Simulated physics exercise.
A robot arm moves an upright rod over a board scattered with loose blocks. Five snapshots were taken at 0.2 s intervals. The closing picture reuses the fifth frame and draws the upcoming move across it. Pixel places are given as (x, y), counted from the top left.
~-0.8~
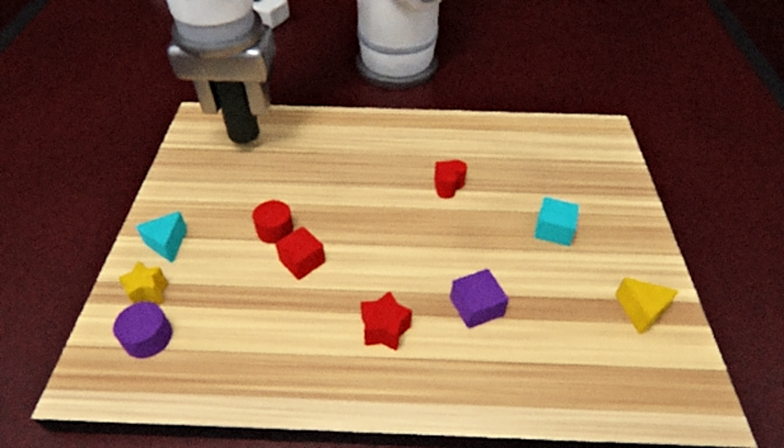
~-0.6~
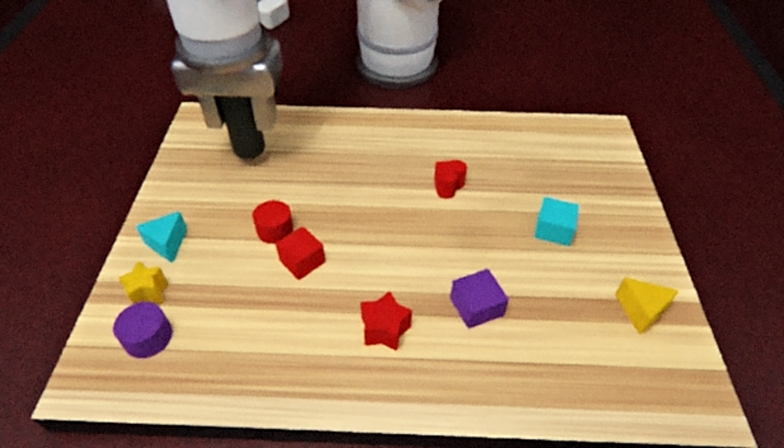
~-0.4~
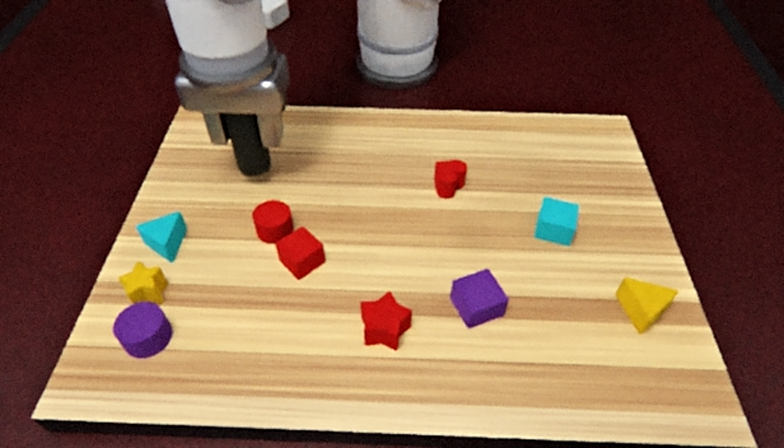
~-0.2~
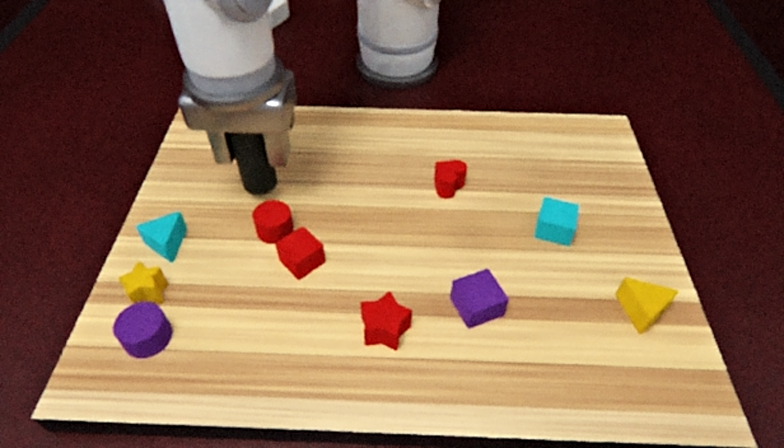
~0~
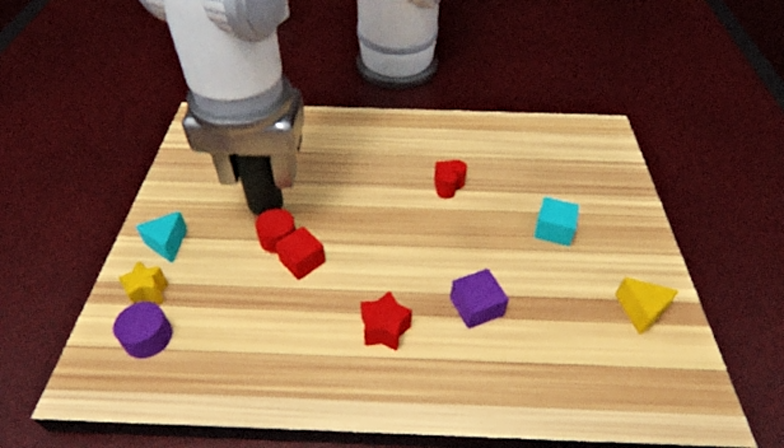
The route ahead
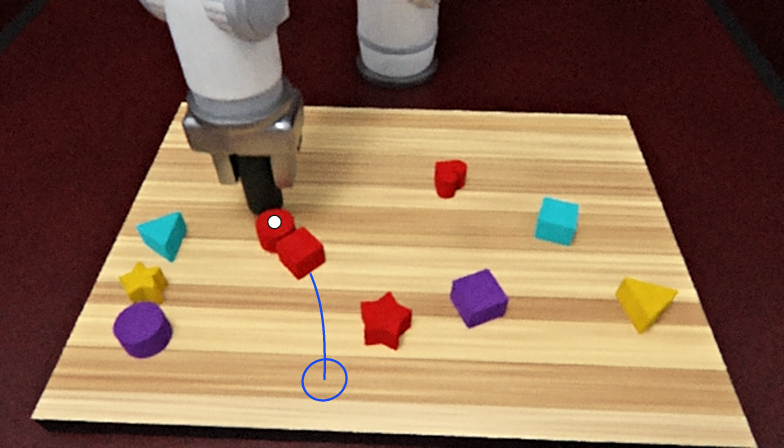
On a light wooden board scattered with small coloured blocks, a robot arm moves its dark upright rod forward and slightly right, then nudges the red round block a little toward the viewer, beside the red cube.
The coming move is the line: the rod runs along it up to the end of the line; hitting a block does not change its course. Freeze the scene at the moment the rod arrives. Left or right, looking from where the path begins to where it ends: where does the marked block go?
Right.
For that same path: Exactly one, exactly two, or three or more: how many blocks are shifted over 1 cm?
The number of blocks that move over 1 cm is three or more.
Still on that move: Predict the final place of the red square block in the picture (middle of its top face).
It comes to (366, 340).
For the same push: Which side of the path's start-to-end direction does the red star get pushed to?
To the left.
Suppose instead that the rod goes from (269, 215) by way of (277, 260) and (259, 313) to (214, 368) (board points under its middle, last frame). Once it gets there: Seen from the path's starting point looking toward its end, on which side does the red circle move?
It moves over to the left.
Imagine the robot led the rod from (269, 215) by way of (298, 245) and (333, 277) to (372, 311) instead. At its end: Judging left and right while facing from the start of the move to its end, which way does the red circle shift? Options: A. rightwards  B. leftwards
Correct choice: A.
Path on the board, from (269, 215) over (301, 256) and (321, 310) to (325, 379); the dot is on the red circle.
The first path, step by step. One third of the way, rod (299, 246); red circle (288, 270); red square block (326, 277), turned 40° anticlockwise.
Two thirds of the way, rod (320, 302); red circle (277, 310); red square block (354, 316), turned 80° anticlockwise; red star (398, 316).
At the end, rod (323, 371); red circle (276, 311); red square block (366, 340), turned 140° anticlockwise; red star (404, 317), turned 20° anticlockwise.
